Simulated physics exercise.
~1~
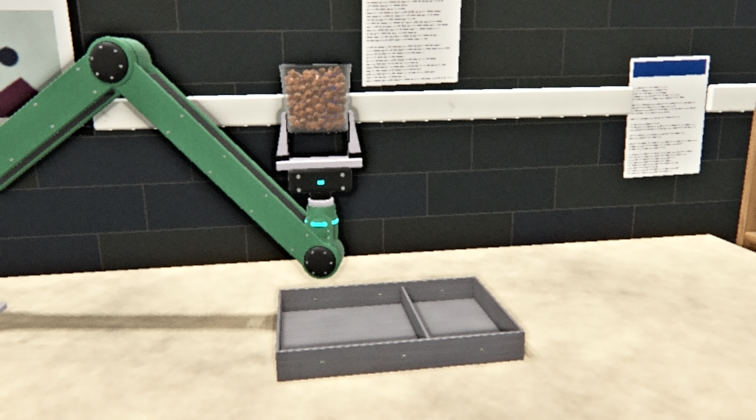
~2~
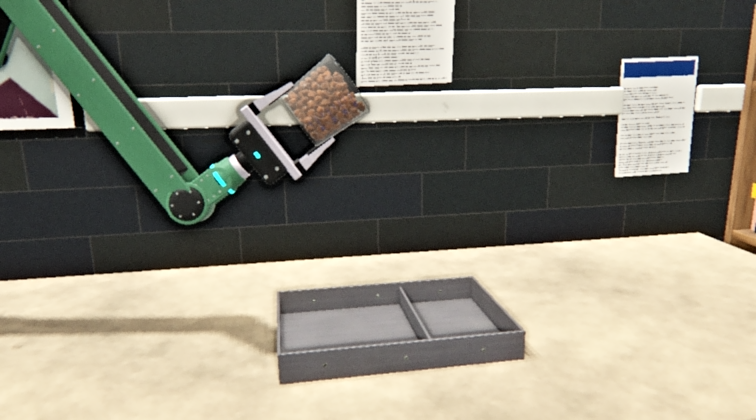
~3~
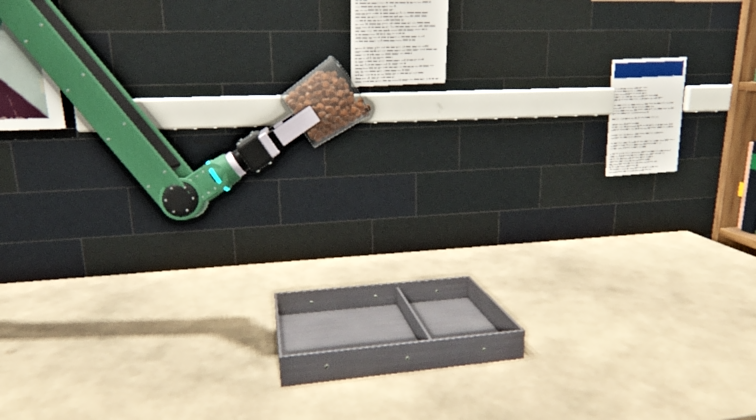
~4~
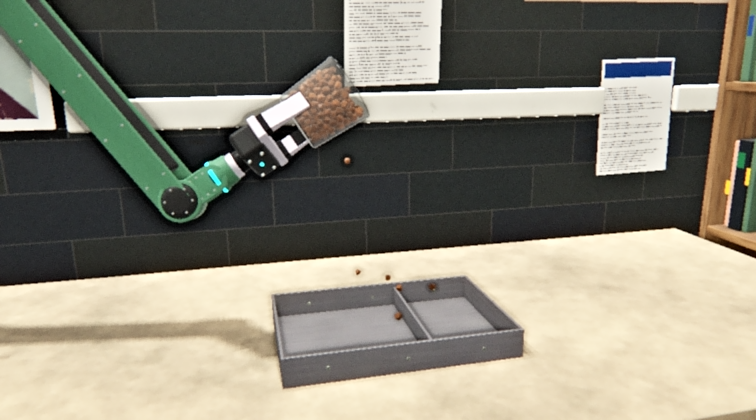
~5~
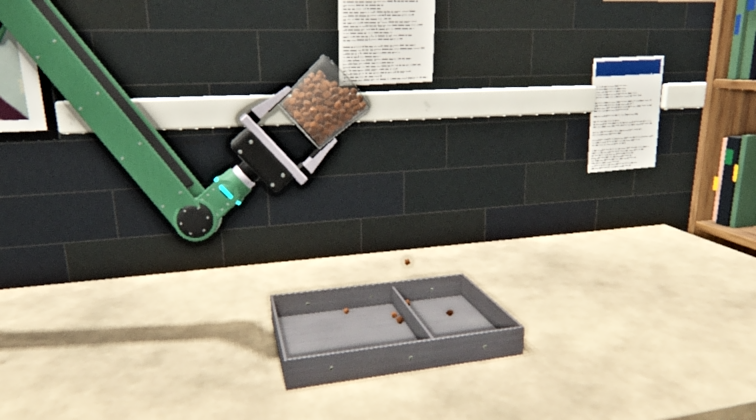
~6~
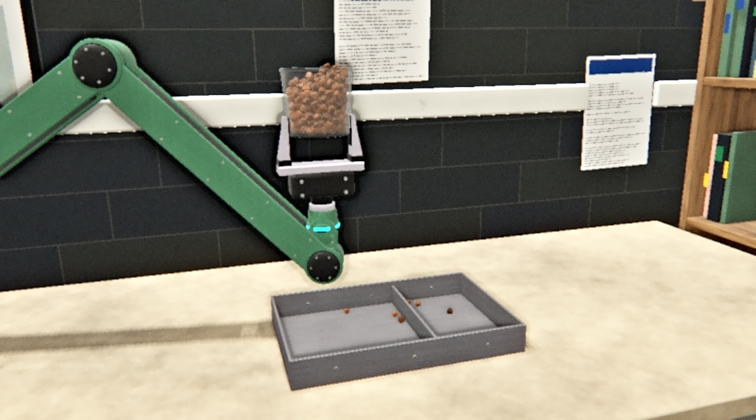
A green robot arm reaches in from the left before a black tiled wall with a white rail and posted papers, seen from the front and slightly above a pale table. Its gripper holds a clear beaker of brown pellets upright above a grey divided tray. The arm swings the beaker over to lean rightward, then rolls it around while tilted. A few pellets spill, dropping toward the tray and scattering across both compartments. The arm then turns the beaker upright again, still nearly full, with only a handful of pellets lying in the tray below.
